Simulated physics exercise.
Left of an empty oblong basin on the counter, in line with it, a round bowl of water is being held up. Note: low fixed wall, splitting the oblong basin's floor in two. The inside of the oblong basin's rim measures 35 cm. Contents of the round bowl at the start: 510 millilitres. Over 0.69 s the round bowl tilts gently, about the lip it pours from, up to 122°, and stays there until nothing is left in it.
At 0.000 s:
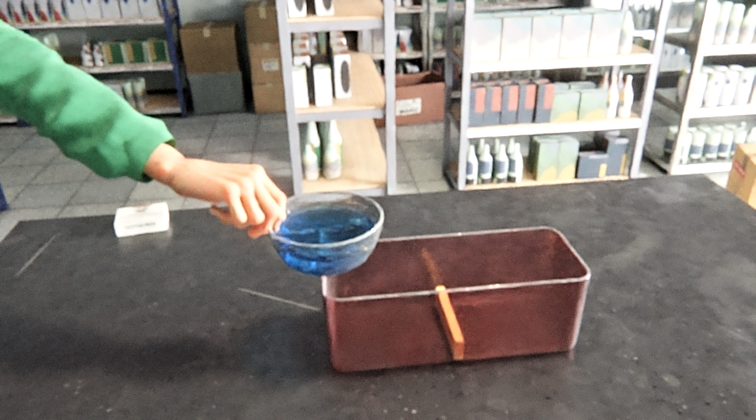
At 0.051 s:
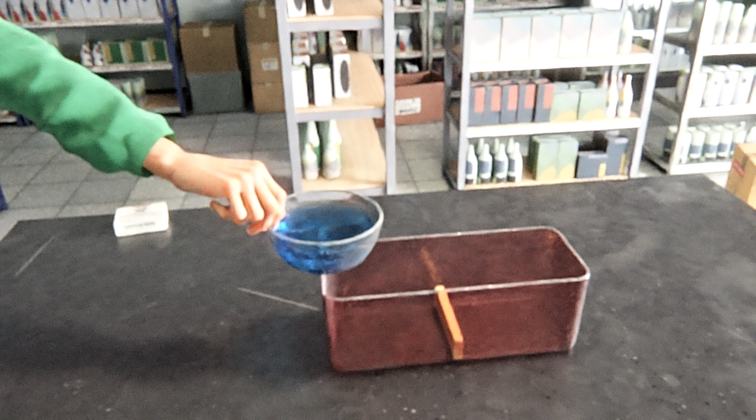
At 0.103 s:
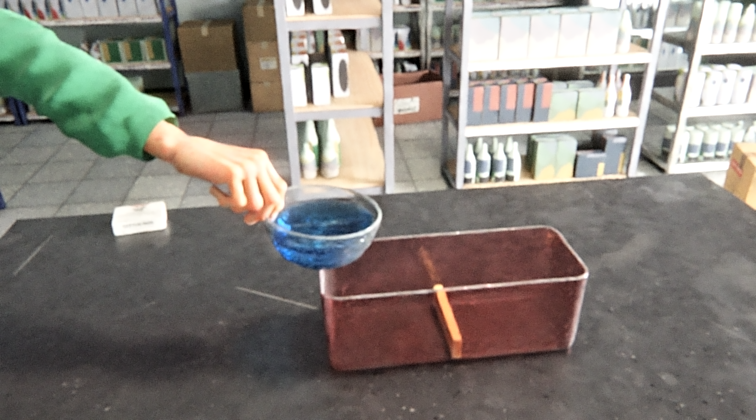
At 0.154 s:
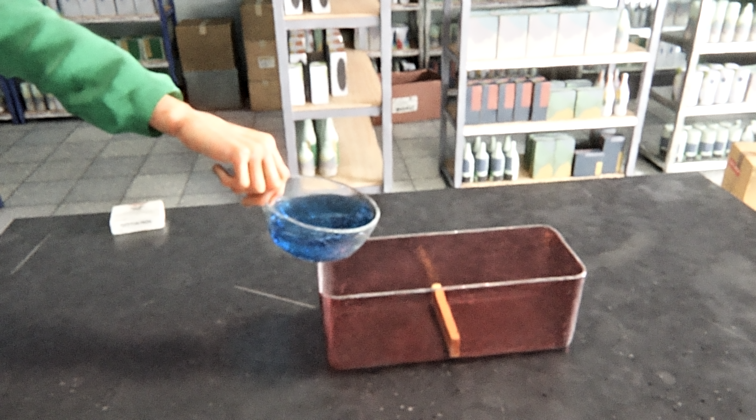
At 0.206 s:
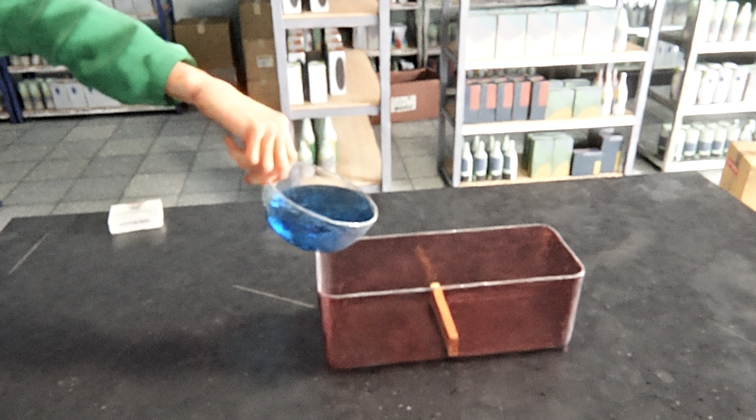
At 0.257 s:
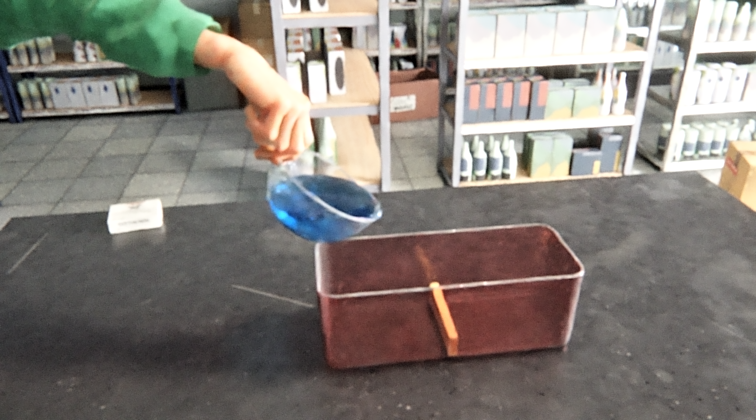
A hand in a green sleeve holding a clear bowl of blue liquid and gradually tilting it rightward beside a reddish divided basin.
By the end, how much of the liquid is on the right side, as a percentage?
Around 69 percent.
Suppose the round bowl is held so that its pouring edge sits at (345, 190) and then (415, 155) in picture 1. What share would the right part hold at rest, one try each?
Result: 25 per cent, then 65 per cent.
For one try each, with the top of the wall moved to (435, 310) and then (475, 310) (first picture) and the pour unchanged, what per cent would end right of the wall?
In turn about 80 and 20 per cent.
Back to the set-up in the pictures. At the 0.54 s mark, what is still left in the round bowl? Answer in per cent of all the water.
Fraction remaining: Approx. 10 per cent.
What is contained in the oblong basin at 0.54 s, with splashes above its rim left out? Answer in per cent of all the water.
Estimate - around 34 in a hundred parts.
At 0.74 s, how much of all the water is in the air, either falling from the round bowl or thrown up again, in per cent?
About 2 % of the total.
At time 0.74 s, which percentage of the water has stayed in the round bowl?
Close to 0 percent of the total.
By 0.54 s the tilt is 108° and 9 per cent is still to pour, 20 is left of the wall and 13 right of it.
By 0.74 s the tilt is 122° and 0 per cent is still to pour, 20 is left of the wall and 78 right of it.
By 0.96 s the tilt is 122° and 0 per cent is still to pour, 27 is left of the wall and 70 right of it.
By 1.19 s the tilt is 122° and 0 per cent is still to pour, 29 is left of the wall and 69 right of it.
At rest 29 per cent lies left of the wall, 69 right of it and 2 outside.
